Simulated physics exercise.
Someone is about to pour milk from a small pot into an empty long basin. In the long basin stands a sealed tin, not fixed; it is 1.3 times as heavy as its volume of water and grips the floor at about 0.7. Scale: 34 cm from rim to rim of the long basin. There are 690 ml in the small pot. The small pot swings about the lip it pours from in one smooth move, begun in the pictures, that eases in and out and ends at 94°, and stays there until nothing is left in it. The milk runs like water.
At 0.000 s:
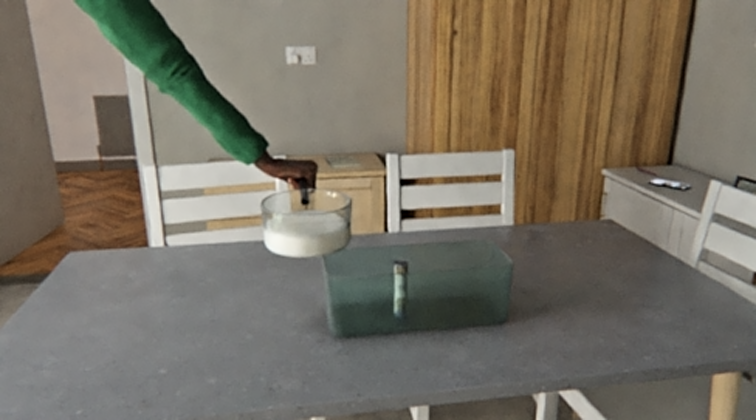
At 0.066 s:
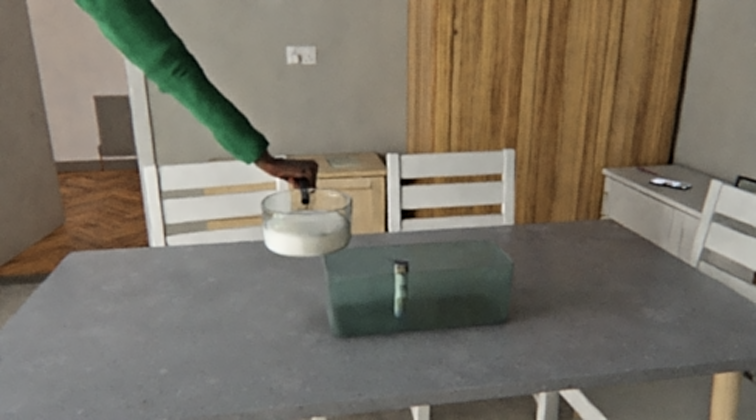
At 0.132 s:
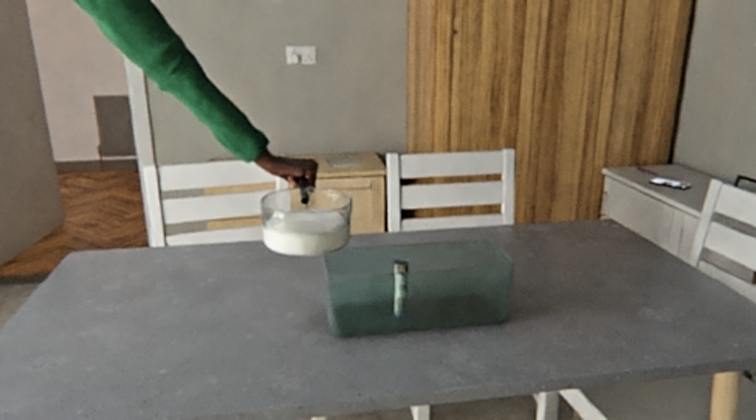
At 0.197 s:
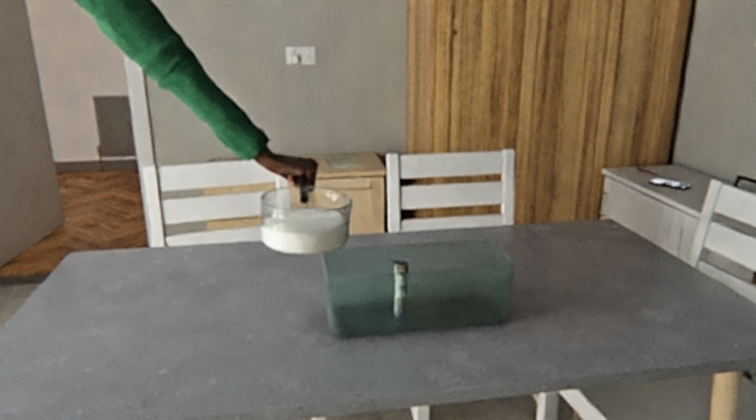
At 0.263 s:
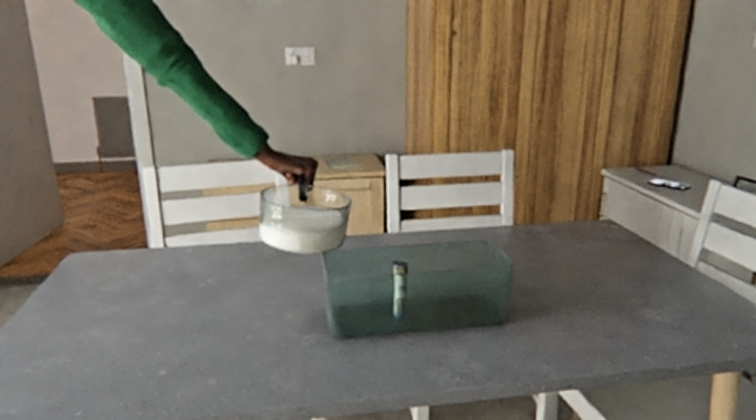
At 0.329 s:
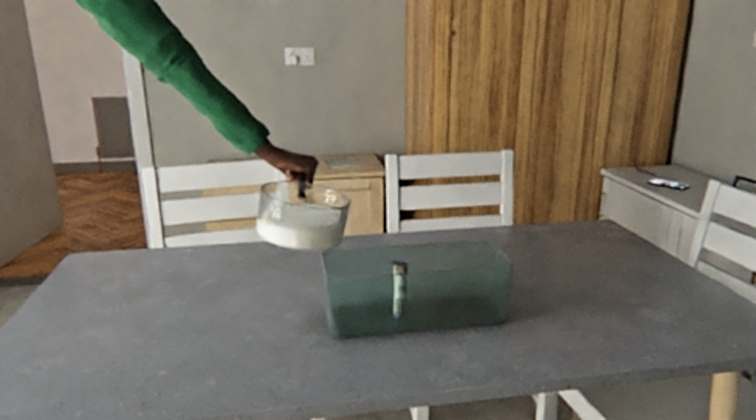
At a grey table, a hand in a green sleeve held a clear pot of milk up beside a long glass basin, still at first, then slowly tilted it slightly toward the right.
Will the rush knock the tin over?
The tin topples.
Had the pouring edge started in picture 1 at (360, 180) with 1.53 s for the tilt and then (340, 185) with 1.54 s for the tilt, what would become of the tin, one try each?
First it stays up; then it topples.
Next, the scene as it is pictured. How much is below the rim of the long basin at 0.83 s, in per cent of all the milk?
Near 1 in a hundred.
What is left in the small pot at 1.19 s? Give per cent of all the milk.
About 26 per cent.
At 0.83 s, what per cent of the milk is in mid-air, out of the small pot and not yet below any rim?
About 16 per cent.
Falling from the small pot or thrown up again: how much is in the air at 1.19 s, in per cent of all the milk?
About 22 per cent.
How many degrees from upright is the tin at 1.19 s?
Near 0° from upright.
Then, 0.83 s in, the tilt is 55° and 83 per cent is still to pour; the tin stands where it began.
Then, 1.19 s in, the tilt is 85° and 27 per cent is still to pour; the tin stands where it began.
Then, 1.58 s in, the tilt is 94° and 4 per cent is still to pour; the tin leans 10°.
Then, 1.99 s in, the tilt is 94° and 1 per cent is still to pour; the tin lies on its side.
Finally, the tin lies on its side.
